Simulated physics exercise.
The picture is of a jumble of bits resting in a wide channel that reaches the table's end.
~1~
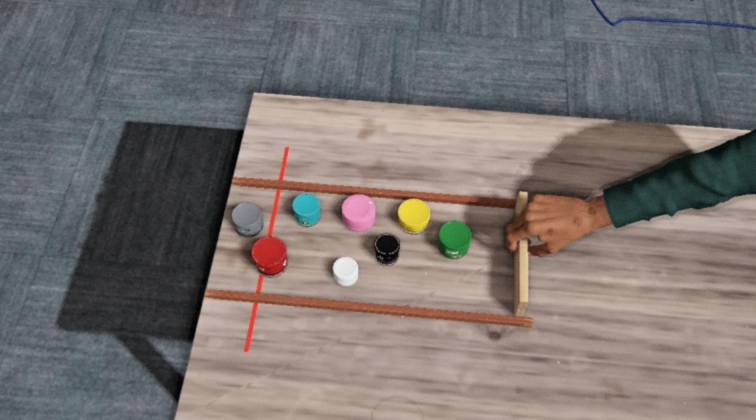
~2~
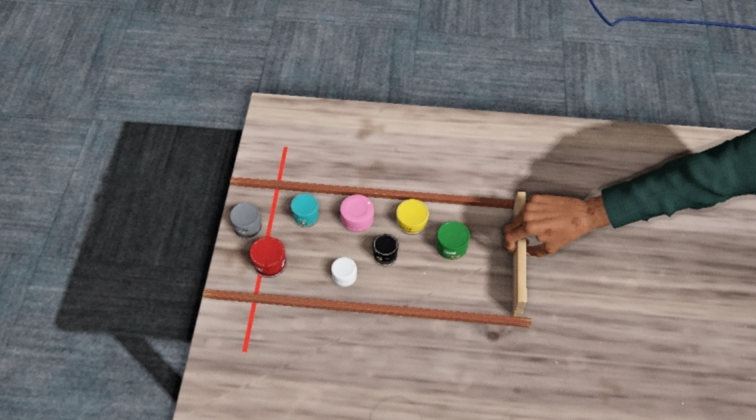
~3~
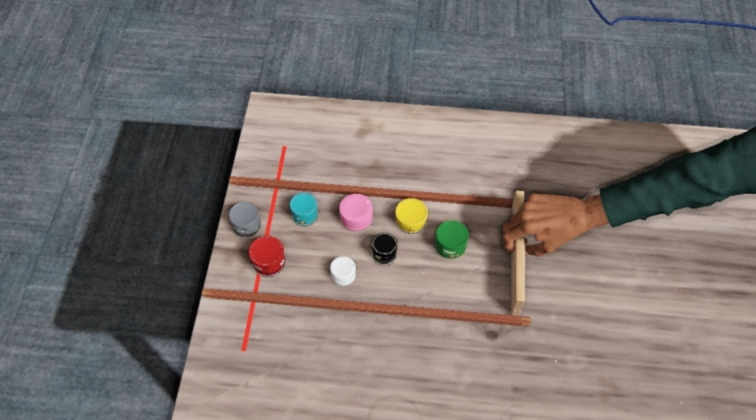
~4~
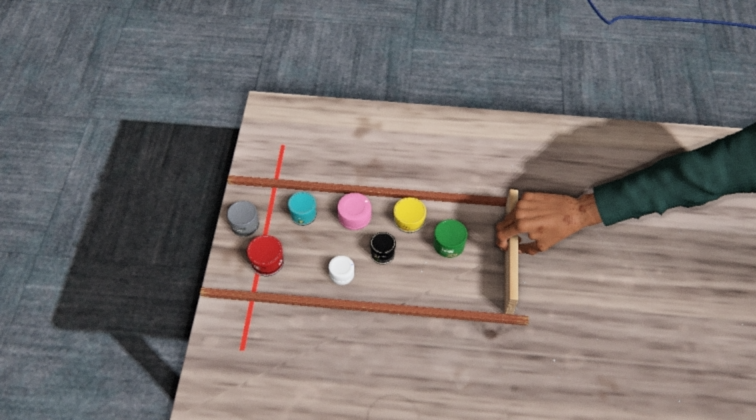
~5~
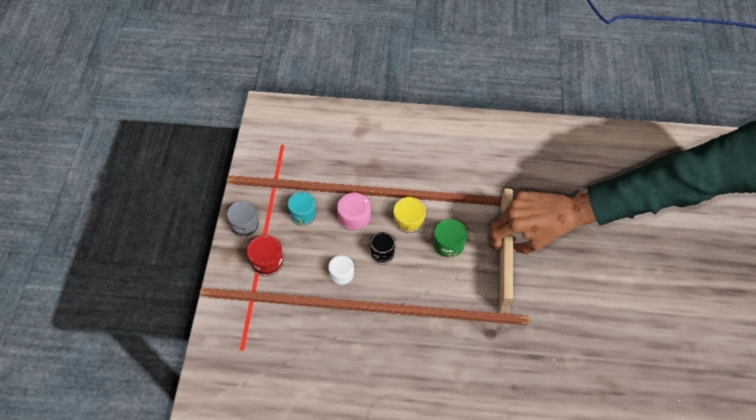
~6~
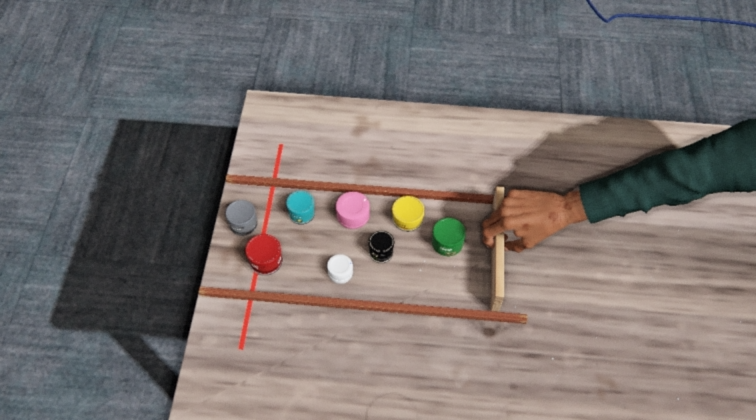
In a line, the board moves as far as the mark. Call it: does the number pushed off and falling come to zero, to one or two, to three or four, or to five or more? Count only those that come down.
It comes to one or two.
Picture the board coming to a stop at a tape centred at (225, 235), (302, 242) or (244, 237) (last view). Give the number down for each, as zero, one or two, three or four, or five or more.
In order, the falls would come to five or over; one to two; 3 or 4.
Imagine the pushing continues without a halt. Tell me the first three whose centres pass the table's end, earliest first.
They go in this order: The grey tub, the turquoise tin and the pink lid.
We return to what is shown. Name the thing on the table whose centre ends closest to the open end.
The pink lid.
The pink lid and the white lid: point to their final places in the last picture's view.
Look around (225, 205) for the first and around (243, 269) for the second.
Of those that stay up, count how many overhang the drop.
Answer: 2.
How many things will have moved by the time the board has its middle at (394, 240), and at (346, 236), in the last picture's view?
Counts: 4 / 6.
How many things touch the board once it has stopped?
4.
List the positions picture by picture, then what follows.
Grey tub (248, 220); red pot (270, 257); turquoise tin (307, 210); board (521, 253); tape (268, 241), in the first picture.
Red pot (269, 257); white lid (344, 272), in the second picture.
Turquoise tin (304, 210); green tub (452, 240), in the third picture.
Grey tub (244, 219); yellow pot (410, 215), in the fourth picture.
Red pot (266, 256); board (506, 250), in the fifth picture.
Grey tub (242, 218); red pot (265, 255); turquoise tin (301, 208); board (498, 248); tape (263, 238), in the sixth picture.
A little later, none off yet; grey tub at rest near (242, 218); red pot at rest near (265, 255); turquoise tin at rest near (301, 208).
Next, none off yet; grey tub at rest near (242, 218); red pot at rest near (265, 255); turquoise tin shifted about its own width near (269, 211).
When it is over, the number that fall off is one or two; down, turquoise tin and grey tub.
